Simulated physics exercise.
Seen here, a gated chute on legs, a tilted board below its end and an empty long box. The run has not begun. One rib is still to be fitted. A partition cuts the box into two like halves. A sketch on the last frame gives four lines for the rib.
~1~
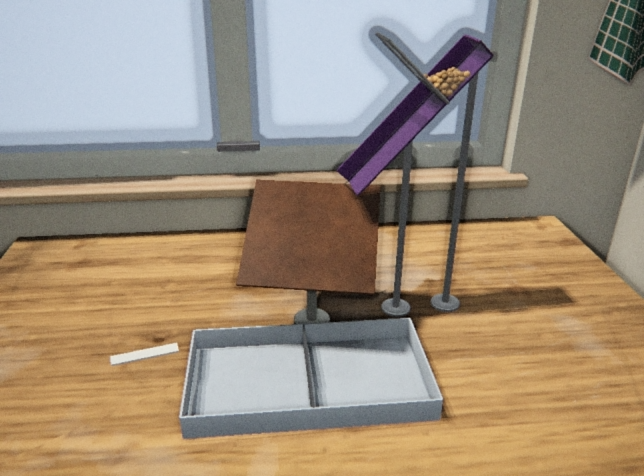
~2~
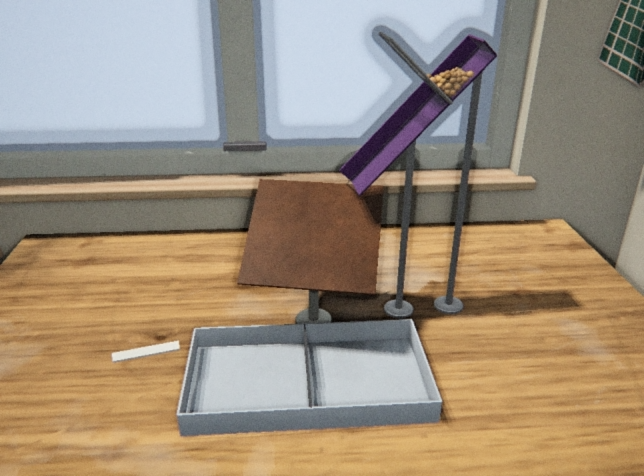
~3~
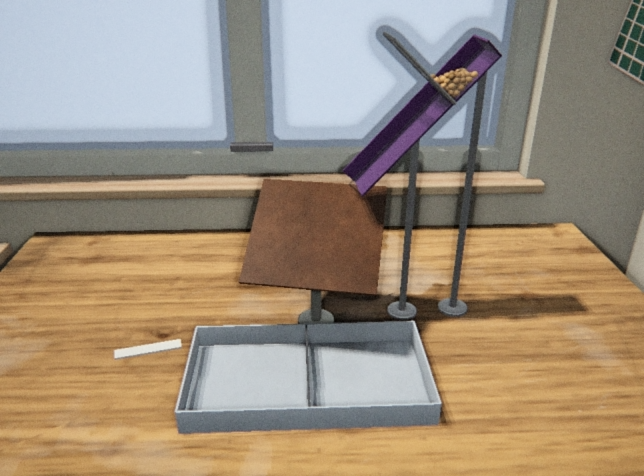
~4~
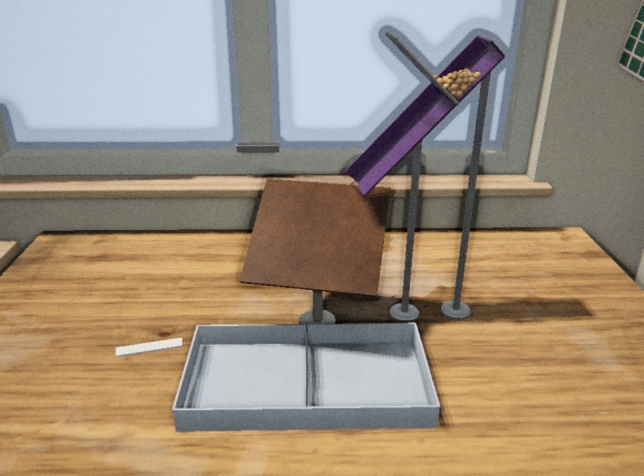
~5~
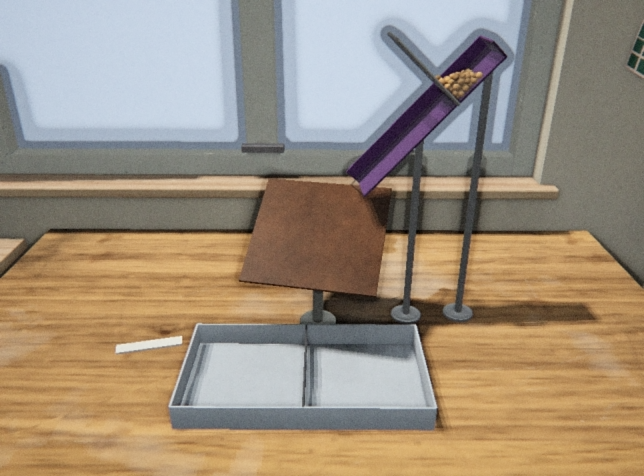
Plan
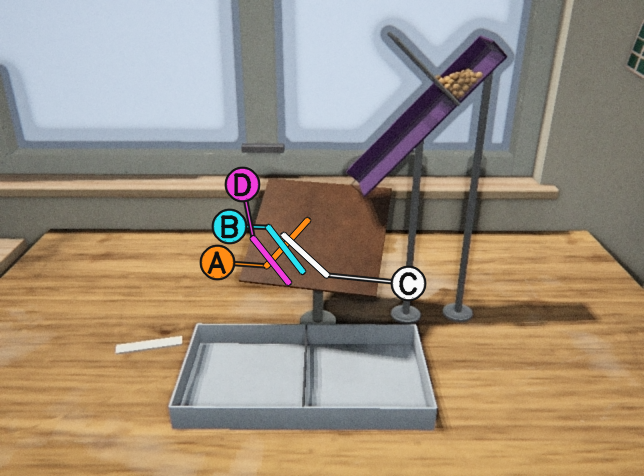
On a pale wooden tabletop before a grey-framed window, seen from slightly above, stands a small tabletop setup. A purple chute on dark legs slopes down to the left, holding tan beads behind a grey gate, above a tilted brown board and an empty grey box with a middle partition, a white strip lying left. The camera drifts slightly, shifting the view, while the beads and everything else stay still.
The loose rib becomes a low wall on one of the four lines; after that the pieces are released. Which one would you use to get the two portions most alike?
Best: D.
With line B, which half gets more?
Right.
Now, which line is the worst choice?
It is A.
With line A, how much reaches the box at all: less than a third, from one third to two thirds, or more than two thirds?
From one third to two thirds.
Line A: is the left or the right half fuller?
The left half.
On the marked copy, line A from (307, 220) to (266, 265); line B from (268, 227) to (302, 271); line C from (283, 235) to (326, 275); line D from (253, 238) to (288, 282).
For line A, of what is caught, nearly all in the left half, a stray few in the right.
For line B, of what is caught, a small part in the left half, most in the right.
For line C, of what is caught, about a quarter in the left half, most in the right.
For line D, of what is caught, about half in the left half, about half in the right.
